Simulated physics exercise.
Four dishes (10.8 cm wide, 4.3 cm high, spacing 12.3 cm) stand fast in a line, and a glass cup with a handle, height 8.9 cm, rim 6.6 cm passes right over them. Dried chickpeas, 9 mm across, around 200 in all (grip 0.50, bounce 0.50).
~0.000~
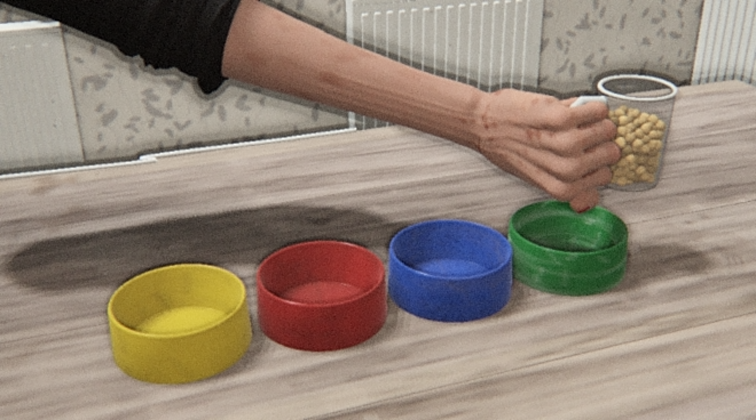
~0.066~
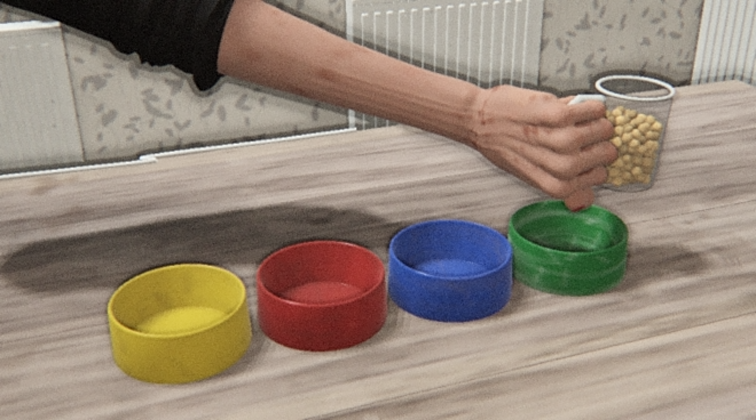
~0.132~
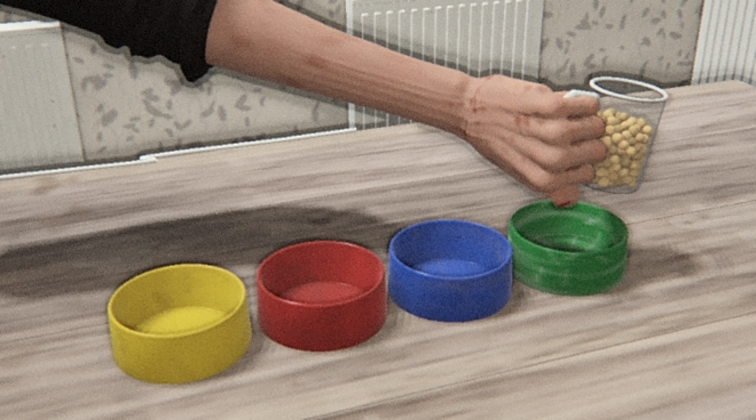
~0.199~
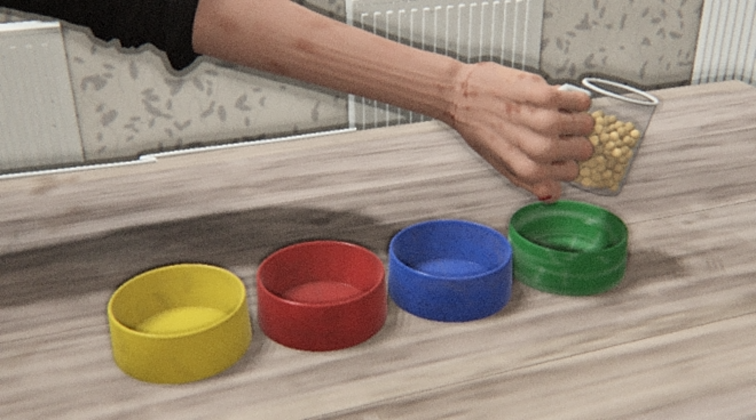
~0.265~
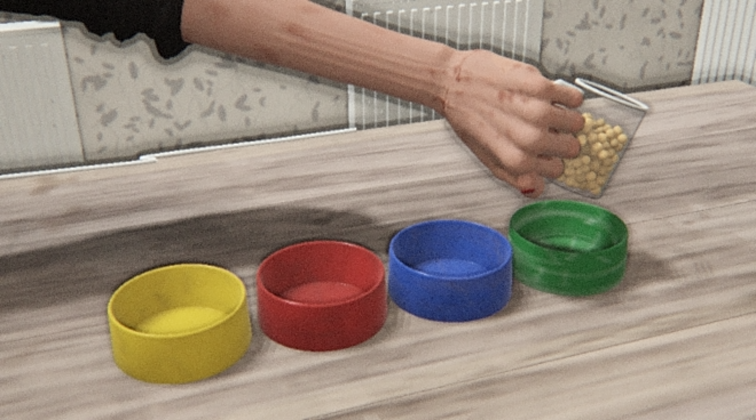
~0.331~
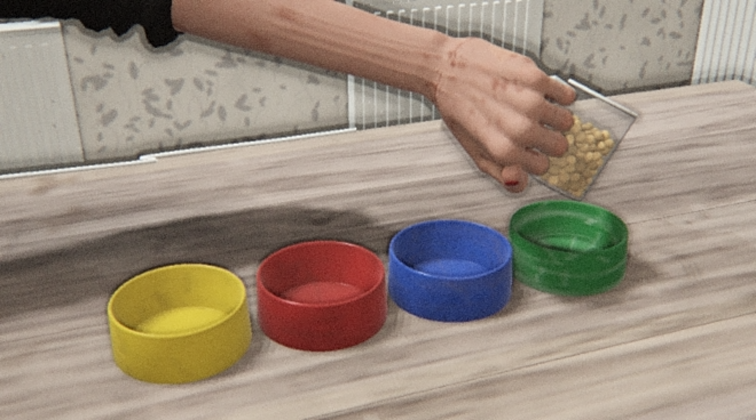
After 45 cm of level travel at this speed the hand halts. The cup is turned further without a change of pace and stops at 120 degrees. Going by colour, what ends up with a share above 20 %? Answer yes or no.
Red no, blue yes, green no, yellow no, counter no.
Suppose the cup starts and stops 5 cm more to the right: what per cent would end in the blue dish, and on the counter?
Then: Blue 90; counter 10.
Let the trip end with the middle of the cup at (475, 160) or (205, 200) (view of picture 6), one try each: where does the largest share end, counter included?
Most goes to: Green, then blue.
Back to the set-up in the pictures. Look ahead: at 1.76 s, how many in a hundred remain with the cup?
Roughly 0 per cent.
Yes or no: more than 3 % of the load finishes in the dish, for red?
Red yes.
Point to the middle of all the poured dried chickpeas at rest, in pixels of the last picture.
Around (432, 282).
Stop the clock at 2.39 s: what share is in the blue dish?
Near 80 per cent so far.
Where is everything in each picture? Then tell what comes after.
Cup at (631, 134), tilt 0 degrees, lip at (668, 84), moved 0.0 cm; middle of the pieces at (631, 151); green dish at (569, 226); blue dish at (451, 248); red dish at (321, 272); yellow dish at (178, 299), in the first picture.
Cup at (628, 135), tilt 2 degrees, lip at (666, 86), moved 0.4 cm; middle of the pieces at (627, 151), in the second picture.
Cup at (617, 136), tilt 8 degrees, lip at (659, 90), moved 1.5 cm; middle of the pieces at (615, 153), in the third picture.
Cup at (604, 138), tilt 15 degrees, lip at (649, 97), moved 2.9 cm; middle of the pieces at (600, 155), in the fourth picture.
Cup at (591, 140), tilt 22 degrees, lip at (639, 104), moved 4.3 cm; middle of the pieces at (586, 157), in the fifth picture.
Cup at (578, 142), tilt 29 degrees, lip at (628, 112), moved 5.7 cm; middle of the pieces at (571, 158); green dish at (569, 226); blue dish at (451, 248); red dish at (321, 272); yellow dish at (178, 299). The cup turns about 110 degrees a second and travels 21 cm a second, in the sixth picture.
After 1.19 s, tilt 119 degrees; cup holds 70 %, blue 30 %.
After 1.76 s, tilt 120 degrees; cup holds 0 %, red 10 %, blue 80 %.
After 2.39 s, tilt 120 degrees; cup holds 0 %, red 10 %, blue 80 %.
At rest (2.7 s), red 10 %, blue 80 %, green 0 %, yellow 0 %, counter 10 %.
